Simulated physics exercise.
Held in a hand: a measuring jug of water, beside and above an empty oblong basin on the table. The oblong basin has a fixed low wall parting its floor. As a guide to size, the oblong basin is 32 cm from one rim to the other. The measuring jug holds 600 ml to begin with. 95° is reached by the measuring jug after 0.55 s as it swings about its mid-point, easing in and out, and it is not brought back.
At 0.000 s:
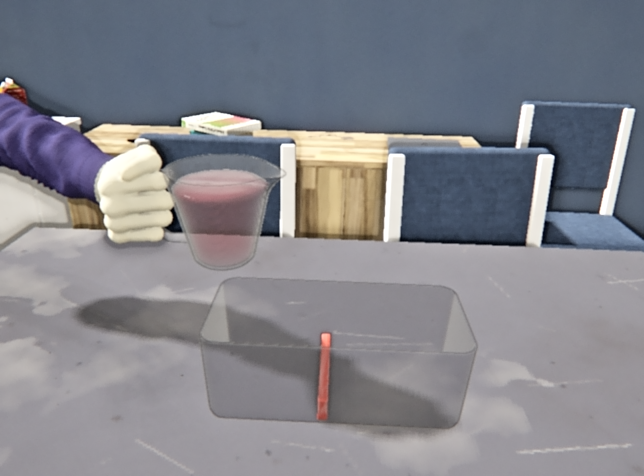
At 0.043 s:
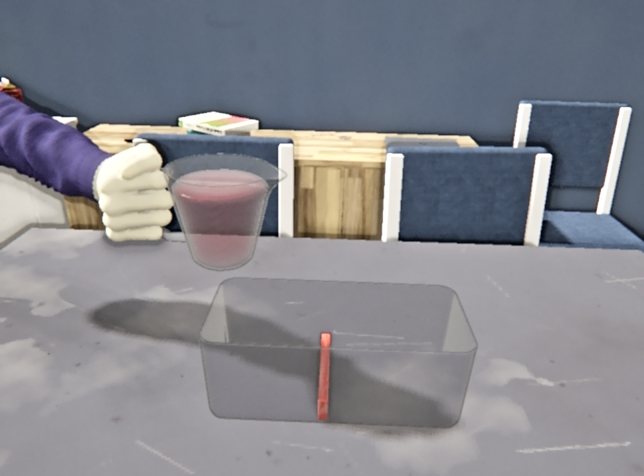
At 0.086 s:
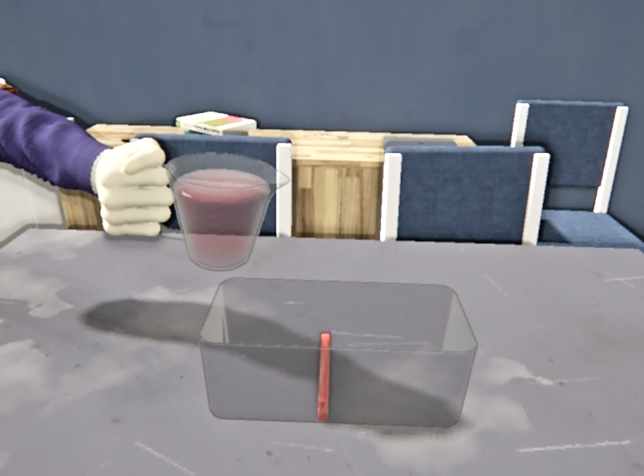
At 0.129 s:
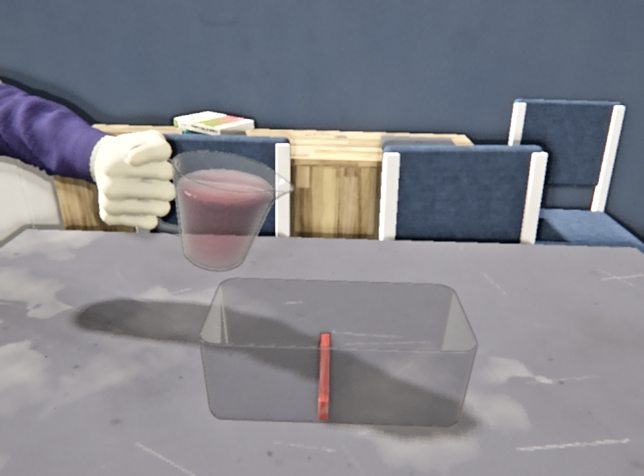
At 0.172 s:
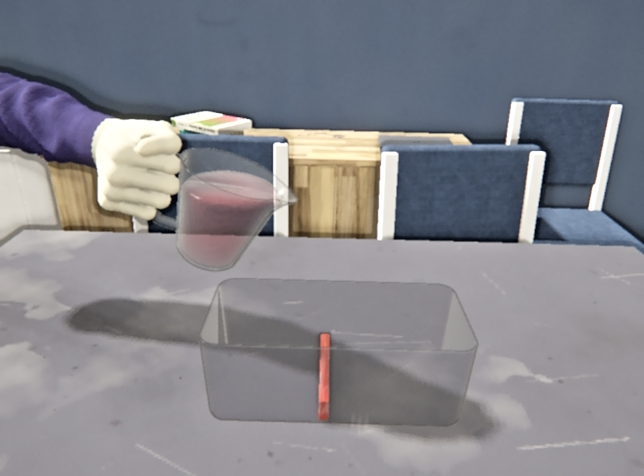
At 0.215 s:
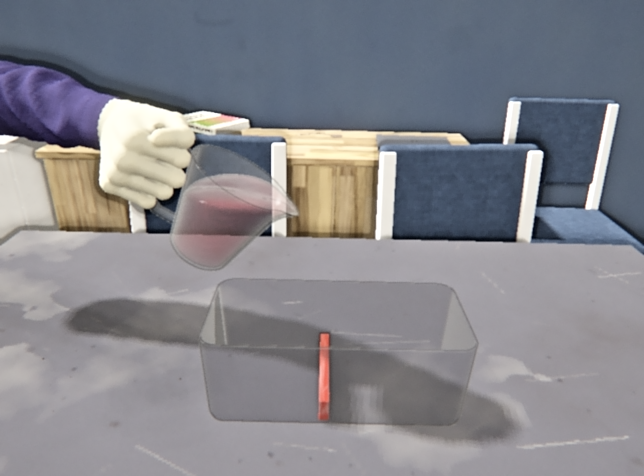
A gloved hand steadily tilts a clear jug of pinkish liquid rightward above an empty basin.
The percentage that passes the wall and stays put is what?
It is about 64 per cent.
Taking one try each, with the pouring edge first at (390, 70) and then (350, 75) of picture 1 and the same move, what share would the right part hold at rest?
55 per cent first, 80 per cent second.
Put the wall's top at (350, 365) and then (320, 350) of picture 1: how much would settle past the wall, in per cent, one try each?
First try about 15 %, second try about 70 %.
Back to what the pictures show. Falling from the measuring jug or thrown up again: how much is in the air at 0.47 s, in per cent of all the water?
I'd say close to 26 per cent.
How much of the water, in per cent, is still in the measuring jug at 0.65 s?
12 %.
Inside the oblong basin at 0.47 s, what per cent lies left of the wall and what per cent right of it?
Left side near 4, right side near 24.
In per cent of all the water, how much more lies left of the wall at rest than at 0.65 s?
Change: Approx. 8 %.
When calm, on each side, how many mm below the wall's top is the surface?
Measured: Left around 22 mm, right around 16 mm.
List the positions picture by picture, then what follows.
Tilt 0°; pouring edge (286, 173); surface from (175, 180) to (270, 184); the oblong basin's rim runs from (211, 307) to (465, 318); the wall's top is at (325, 365), in the first frame.
Tilt 1°; pouring edge (287, 175); surface from (175, 180) to (270, 184), in the second frame.
Tilt 6°; pouring edge (290, 180); surface from (177, 178) to (271, 187), in the third frame.
Tilt 12°; pouring edge (294, 188); surface from (180, 177) to (275, 189), in the fourth frame.
Tilt 21°; pouring edge (298, 199); surface from (184, 181) to (283, 194), in the fifth frame.
Tilt 32°; pouring edge (300, 213); surface from (187, 188) to (294, 202), in the sixth frame.
By 0.47 s the tilt is 90° and 47 per cent is still to pour, 4 is left of the wall and 23 right of it.
By 0.65 s the tilt is 95° and 11 per cent is still to pour, 26 is left of the wall and 51 right of it.
By 0.84 s the tilt is 95° and 1 per cent is still to pour, 31 is left of the wall and 65 right of it.
By 1.05 s the tilt is 95° and 0 per cent is still to pour, 34 is left of the wall and 65 right of it.
At rest 35 per cent lies left of the wall, 64 right of it and 1 outside.
